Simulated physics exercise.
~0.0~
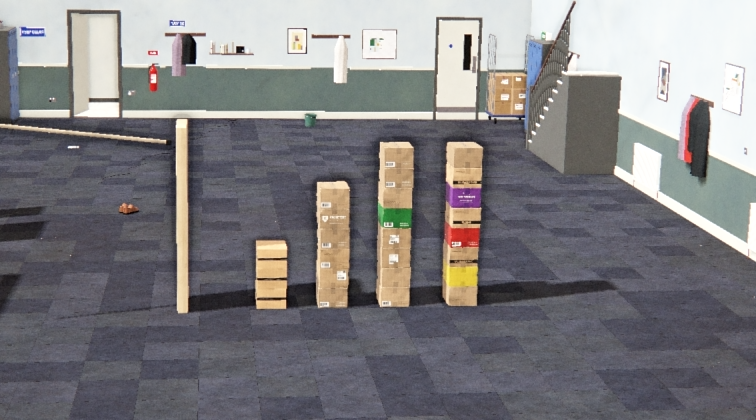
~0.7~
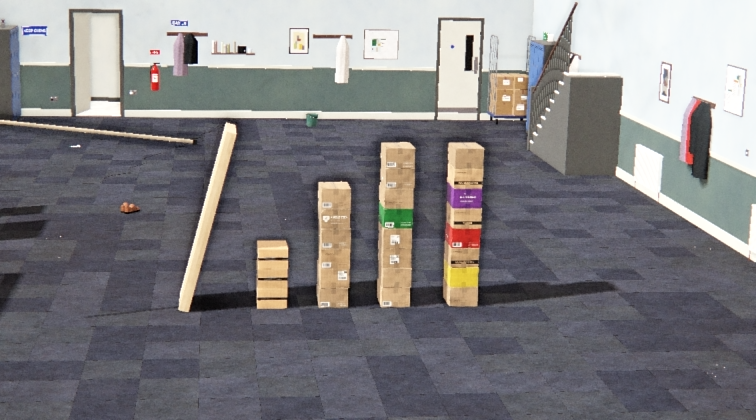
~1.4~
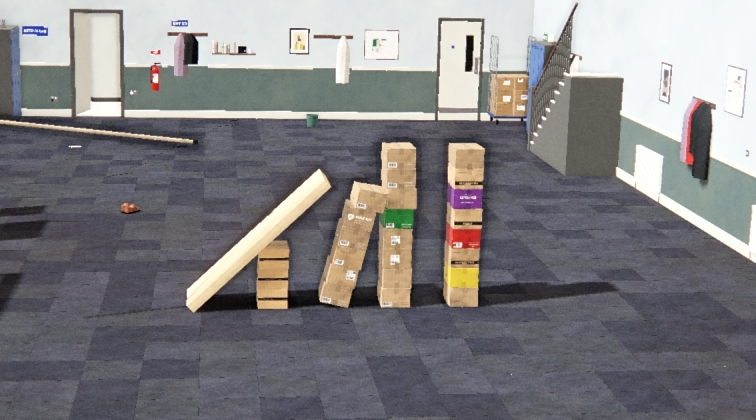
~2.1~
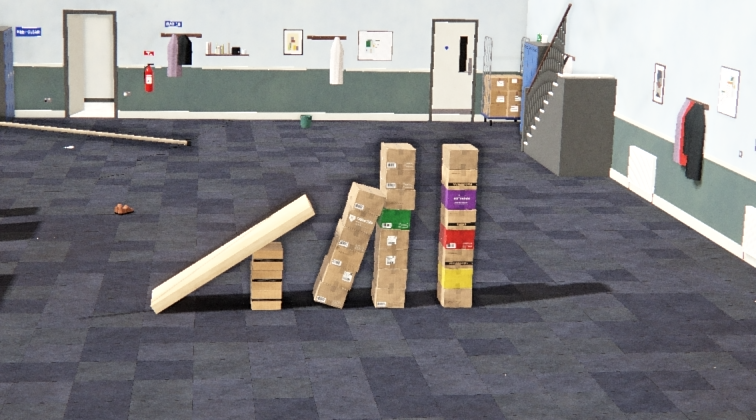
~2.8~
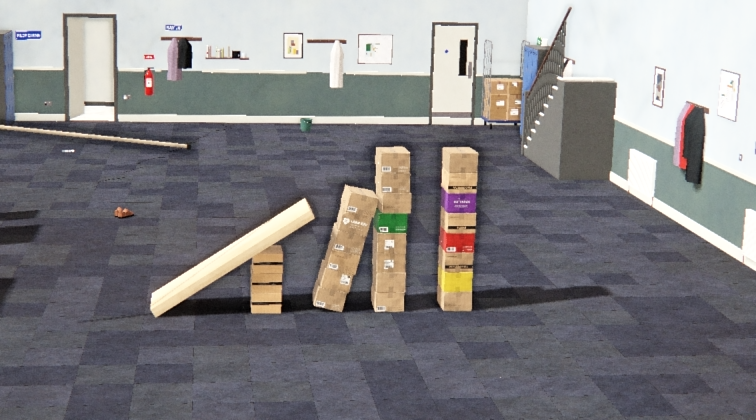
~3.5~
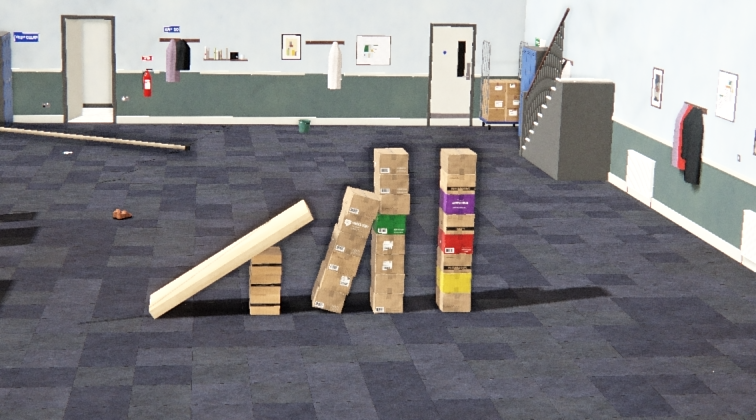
Wooden board toppling right onto a short carton stack, knocking the next column to lean against the still-standing green-banded one.
